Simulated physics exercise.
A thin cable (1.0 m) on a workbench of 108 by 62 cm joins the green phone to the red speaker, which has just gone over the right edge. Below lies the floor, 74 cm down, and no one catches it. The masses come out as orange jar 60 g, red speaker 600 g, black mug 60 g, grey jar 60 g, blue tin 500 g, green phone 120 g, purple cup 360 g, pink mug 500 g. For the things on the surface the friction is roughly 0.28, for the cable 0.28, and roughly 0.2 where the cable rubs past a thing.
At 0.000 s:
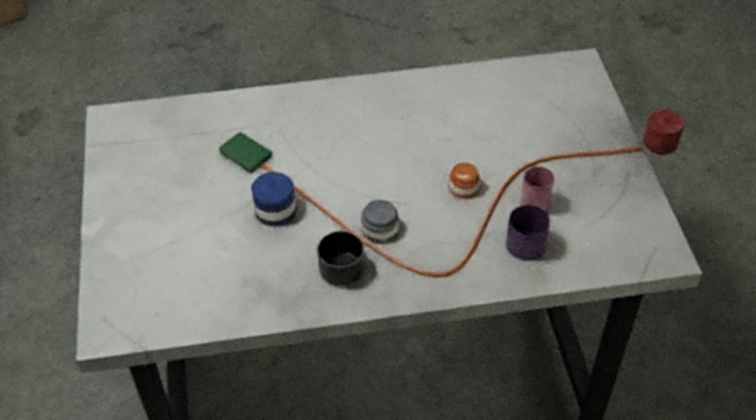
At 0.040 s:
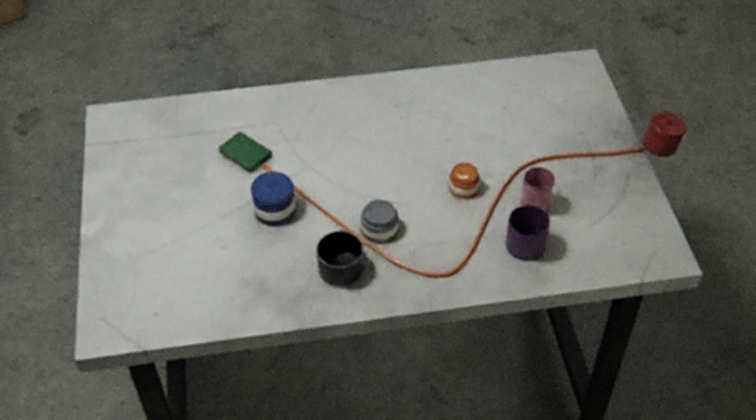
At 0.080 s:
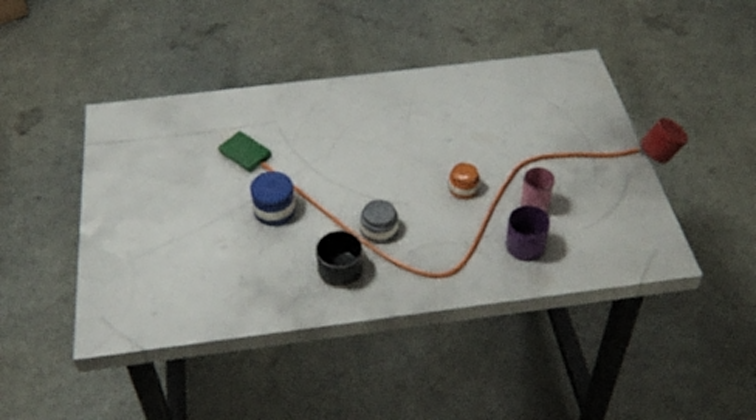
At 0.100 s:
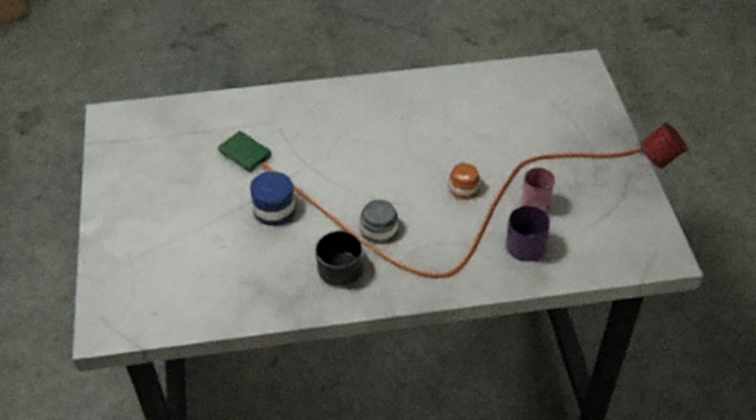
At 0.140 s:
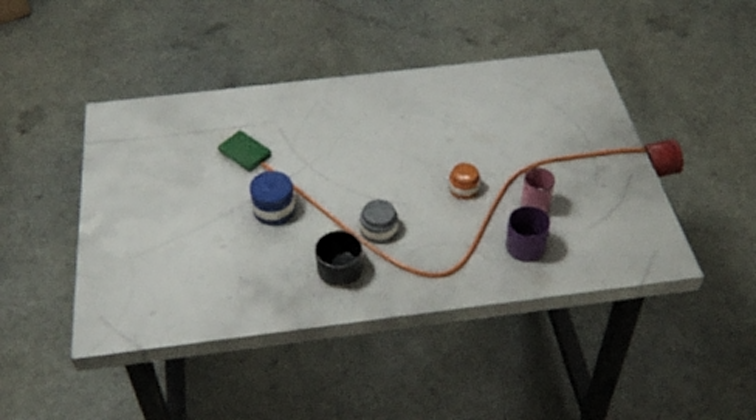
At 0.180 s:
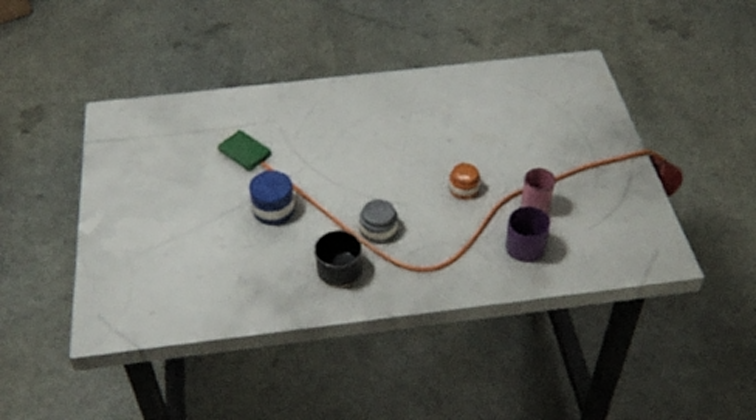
A red cylindrical object tips and sinks past the right edge of a pale workbench with dark legs, seen from above at an angle on a grey floor. An orange cable links it to a flat green object at upper left, winding among blue, grey, orange, black, pink and purple containers. The cable's right part straightens and slides slightly rightward, while the containers and camera stay still.
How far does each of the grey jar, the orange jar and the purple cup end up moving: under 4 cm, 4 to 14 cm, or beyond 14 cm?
At the end, the grey jar looks set to move a lot; the orange jar looks set to move a lot; the purple cup looks set to move a tiny bit.
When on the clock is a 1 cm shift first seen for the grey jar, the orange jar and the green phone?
Grey jar 0.24 s, orange jar 0.34 s, green phone 0.26 s.
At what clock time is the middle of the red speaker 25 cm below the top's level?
Answer: 0.30 s on the clock.
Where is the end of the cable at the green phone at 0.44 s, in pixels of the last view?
You'll find it near pixel (412, 176).
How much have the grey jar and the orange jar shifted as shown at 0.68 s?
About: Grey jar off the top, orange jar 40 cm.
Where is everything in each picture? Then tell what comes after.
Grey jar (380, 211); orange jar (465, 171); purple cup (530, 220); cable runs through (594, 153) (509, 180) (467, 258) (376, 249) (303, 194), in the first picture.
Red speaker (667, 123); cable runs through (593, 154) (467, 258) (303, 194), in the second picture.
Red speaker (664, 141); cable runs through (590, 155) (466, 259) (303, 194), in the third picture.
Red speaker (664, 146); cable runs through (590, 155) (466, 259) (303, 194), in the fourth picture.
Red speaker (662, 159); cable runs through (597, 154) (466, 258) (302, 193), in the fifth picture.
Grey jar (379, 211); orange jar (465, 172); purple cup (530, 222); cable runs through (624, 157) (466, 248) (375, 250) (302, 193), in the sixth picture.
At 0.4 s, the cable's tail end at (412, 176); grey jar 33 cm off its start, orange jar 16 cm off its start, green phone 30 cm off its start.
At 0.7 s, the cable's tail end at (536, 167); grey jar over the edge, orange jar 41 cm off its start, green phone 56 cm off its start.
At 0.9 s, the cable's tail end at (547, 166); grey jar over the edge, orange jar over the edge, green phone 57 cm off its start at (541, 178).
At 1.2 s, the cable's tail end at (548, 166); grey jar over the edge, orange jar over the edge, green phone 57 cm off its start.
At 2.4 s, the cable's tail end at (548, 166); grey jar over the edge, orange jar over the edge, purple cup 0 cm off its start at (530, 222), green phone 57 cm off its start at (541, 178).
